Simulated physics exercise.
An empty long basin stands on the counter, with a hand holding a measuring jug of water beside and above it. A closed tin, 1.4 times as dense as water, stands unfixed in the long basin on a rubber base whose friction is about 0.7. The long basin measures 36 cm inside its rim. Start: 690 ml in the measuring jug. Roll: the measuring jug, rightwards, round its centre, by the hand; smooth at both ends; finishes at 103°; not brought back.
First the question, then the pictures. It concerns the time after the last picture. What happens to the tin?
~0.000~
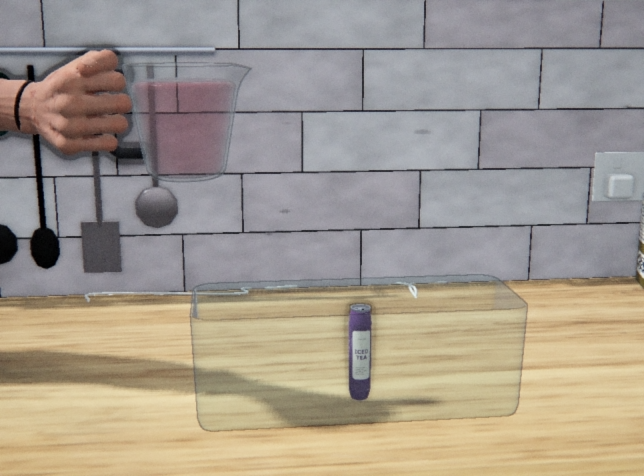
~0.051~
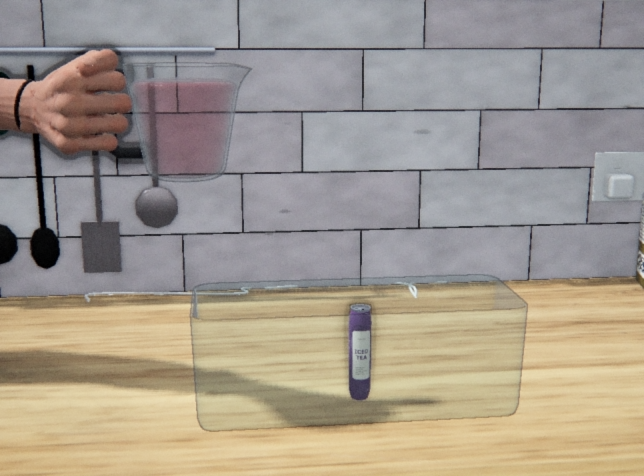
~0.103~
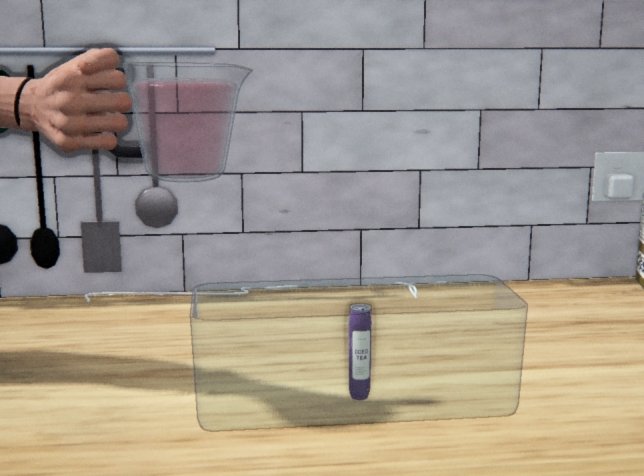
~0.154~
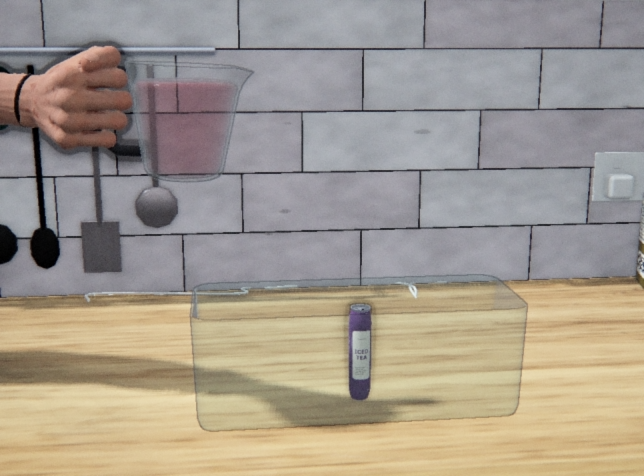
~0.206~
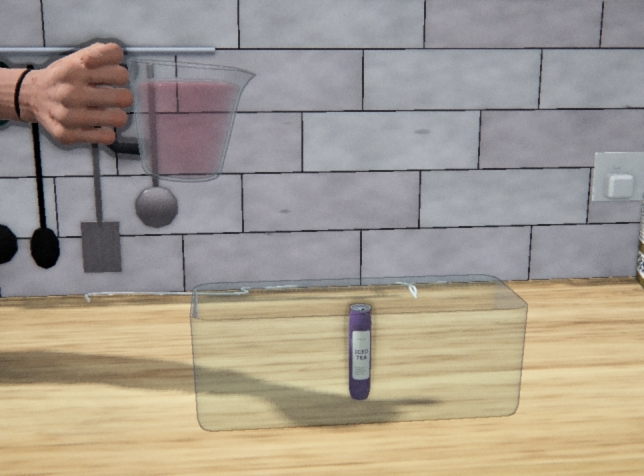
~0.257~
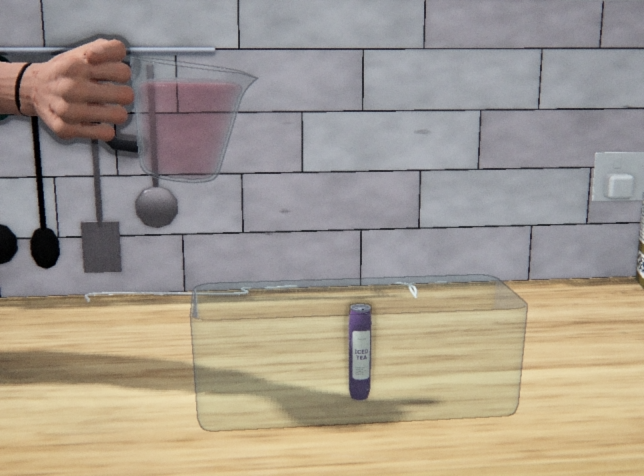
It tumbles over.
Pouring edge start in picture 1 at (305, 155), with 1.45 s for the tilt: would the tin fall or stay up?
Result: Tin tipped over.
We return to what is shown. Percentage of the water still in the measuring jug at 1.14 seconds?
Share remaining: Approx. 22 %.
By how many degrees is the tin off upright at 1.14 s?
About 20 degrees.
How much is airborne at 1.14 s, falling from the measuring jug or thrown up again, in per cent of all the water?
Airborne fraction: Approx. 24 %.
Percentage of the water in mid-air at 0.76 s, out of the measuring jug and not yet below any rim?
Estimate: About 18 % of all of it.
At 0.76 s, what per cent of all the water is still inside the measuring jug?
About 78 per cent.
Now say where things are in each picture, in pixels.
Tilt 0°; pouring edge (252, 67); surface from (131, 82) to (237, 82); the long basin's rim runs from (193, 303) to (511, 292); the tin's top is at (360, 312), in the first frame.
Tilt 0°; pouring edge (252, 67); surface from (131, 82) to (238, 82), in the second frame.
Tilt 1°; pouring edge (253, 68); surface from (132, 82) to (238, 82), in the third frame.
Tilt 3°; pouring edge (254, 70); surface from (133, 81) to (240, 83), in the fourth frame.
Tilt 5°; pouring edge (256, 73); surface from (135, 82) to (241, 84), in the fifth frame.
Tilt 8°; pouring edge (258, 76); surface from (136, 83) to (245, 84), in the sixth frame.
By 0.76 s the tilt is 56° and 78 per cent is still to pour; the tin stands where it began.
By 1.14 s the tilt is 92° and 22 per cent is still to pour; the tin leans 21°.
By 1.53 s the tilt is 103° and 0 per cent is still to pour; the tin lies on its side.
By 1.95 s the tilt is 103° and 0 per cent is still to pour; the tin lies on its side.
At rest the tin lies on its side.
